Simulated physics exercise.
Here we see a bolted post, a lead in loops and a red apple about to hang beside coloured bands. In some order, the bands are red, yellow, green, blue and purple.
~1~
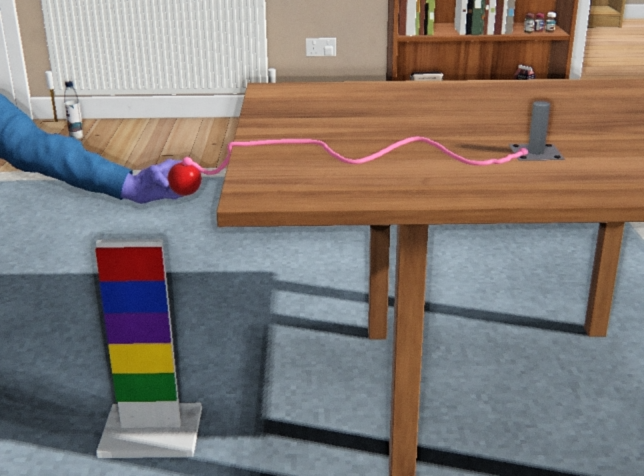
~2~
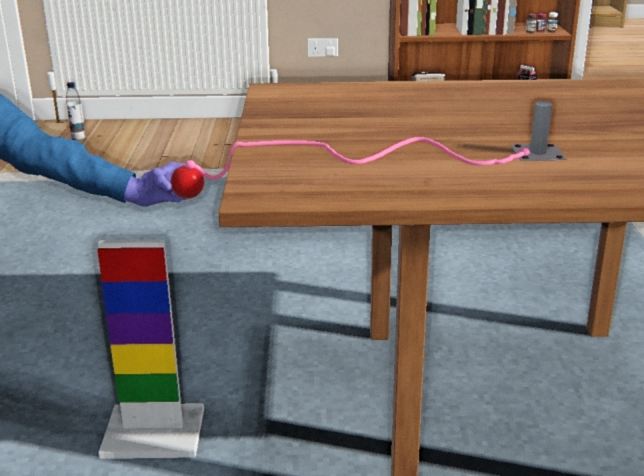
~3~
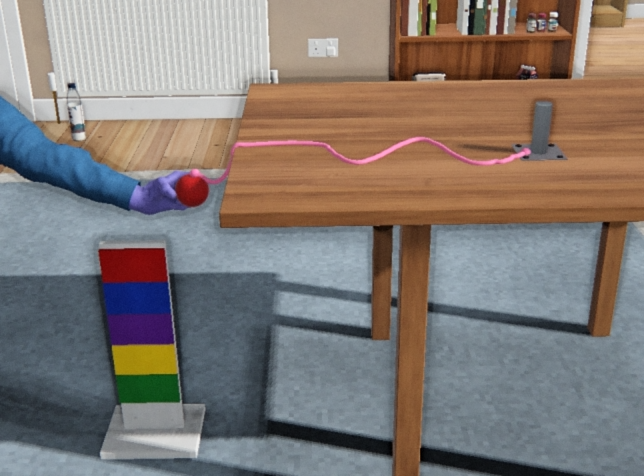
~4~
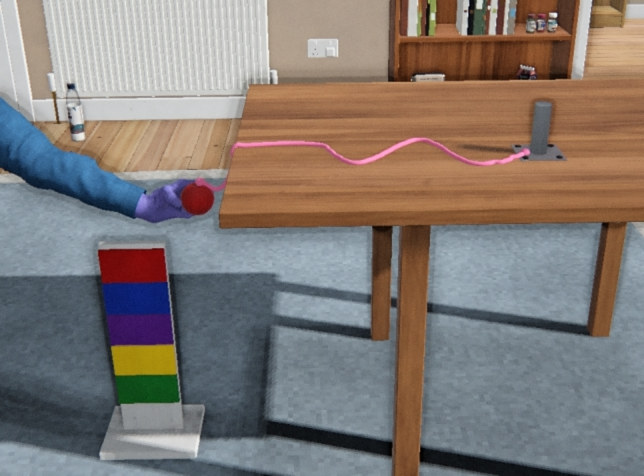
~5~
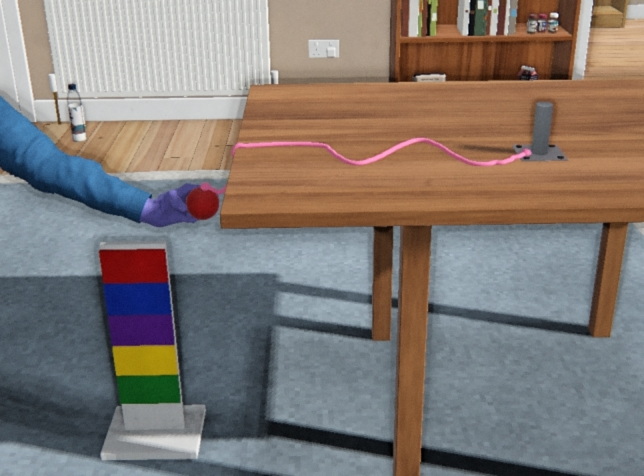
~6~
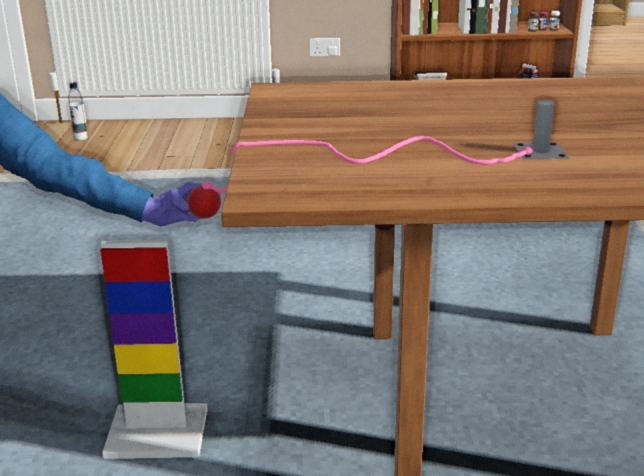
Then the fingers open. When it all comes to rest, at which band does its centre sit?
At purple.
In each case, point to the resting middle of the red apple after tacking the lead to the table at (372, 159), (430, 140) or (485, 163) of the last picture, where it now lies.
It would sit near (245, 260) the first time, (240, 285) the second and (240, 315) the third.
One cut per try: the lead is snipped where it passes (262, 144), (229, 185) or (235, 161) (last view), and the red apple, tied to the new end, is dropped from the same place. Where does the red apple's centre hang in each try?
Going through them in turn gives (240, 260), (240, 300) and finally (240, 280).
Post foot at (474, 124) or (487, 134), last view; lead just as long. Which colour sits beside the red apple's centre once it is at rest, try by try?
Try one - yellow; try two - yellow.
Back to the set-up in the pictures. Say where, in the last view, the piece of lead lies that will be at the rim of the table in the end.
It's near (333, 150) in the last picture.
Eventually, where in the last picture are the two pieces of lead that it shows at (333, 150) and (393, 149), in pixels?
End points: Roughly (235, 155); roughly (326, 149).
A little later, apple near (216, 308); level with blue.
Next, apple near (269, 325); level with purple.
Later still, apple near (236, 325); level with purple.
When it is over, apple near (244, 326); level with purple. The purple one.
